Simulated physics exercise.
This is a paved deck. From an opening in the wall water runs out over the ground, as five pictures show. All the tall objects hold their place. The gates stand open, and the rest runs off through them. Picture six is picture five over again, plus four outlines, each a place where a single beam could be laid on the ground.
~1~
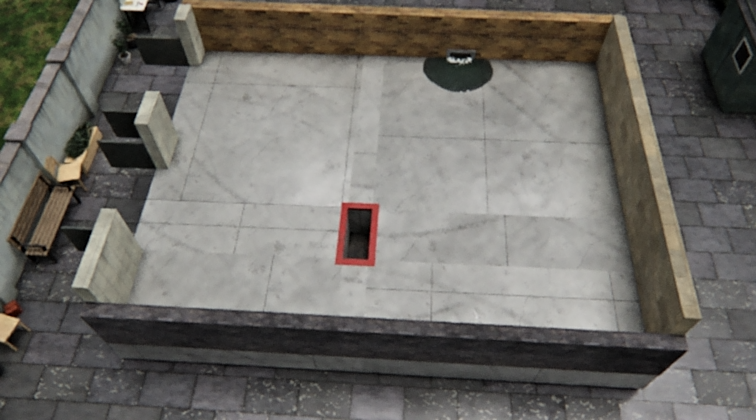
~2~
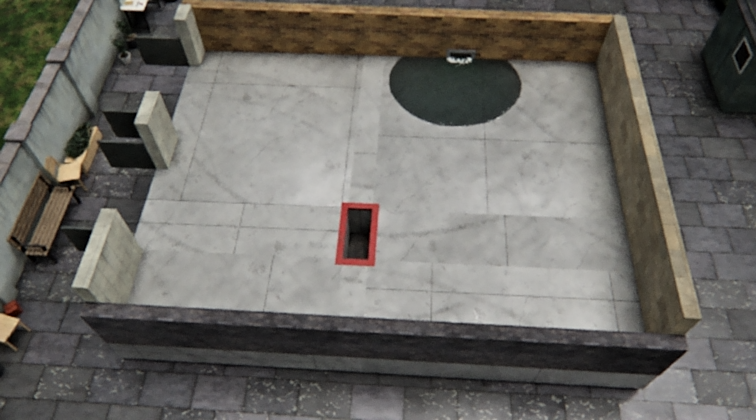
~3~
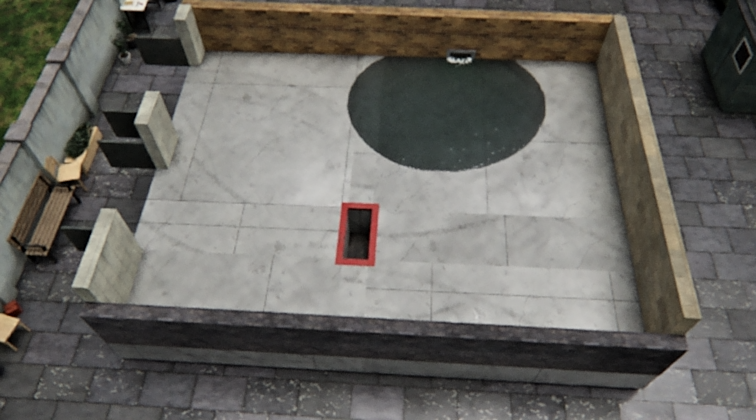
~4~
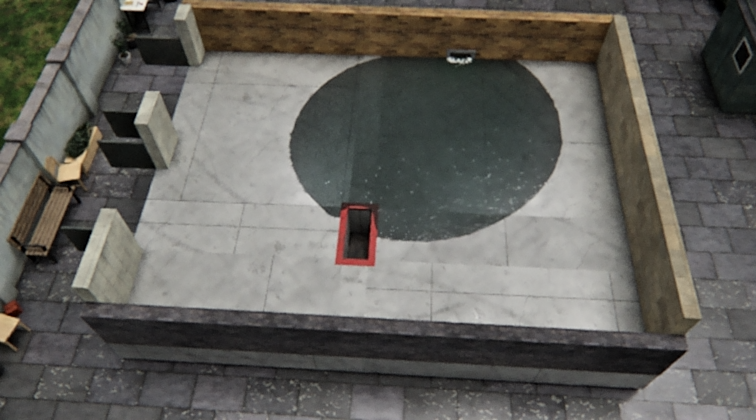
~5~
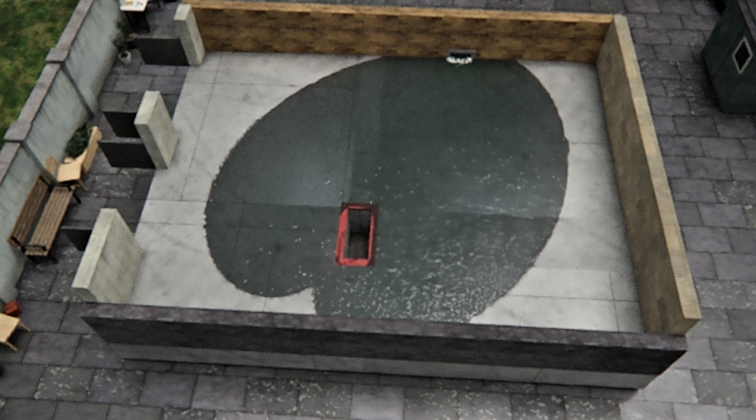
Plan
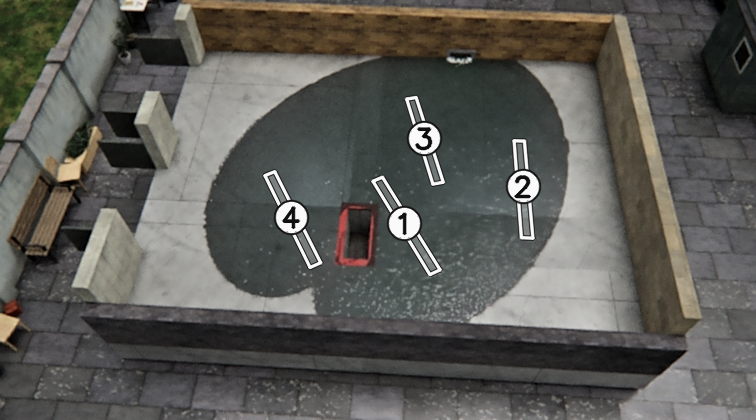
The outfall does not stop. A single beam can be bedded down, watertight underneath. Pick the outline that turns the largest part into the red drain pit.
Use position 4.
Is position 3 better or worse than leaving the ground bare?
Worse.
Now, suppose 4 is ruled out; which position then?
The answer is 2.
On the marked copy, 1 from (377, 179) to (434, 272); 2 from (527, 237) to (519, 140); 3 from (411, 98) to (438, 183); 4 from (269, 173) to (315, 265).
With 1, about 13 % of the stream runs into the red drain pit, about 80 % out by the gates.
With 2, about 28 % of the stream runs into the red drain pit, about 65 % out by the gates.
With 3, about 13 % of the stream runs into the red drain pit, about 80 % out by the gates.
With 4, about 38 % of the stream runs into the red drain pit, about 51 % out by the gates.
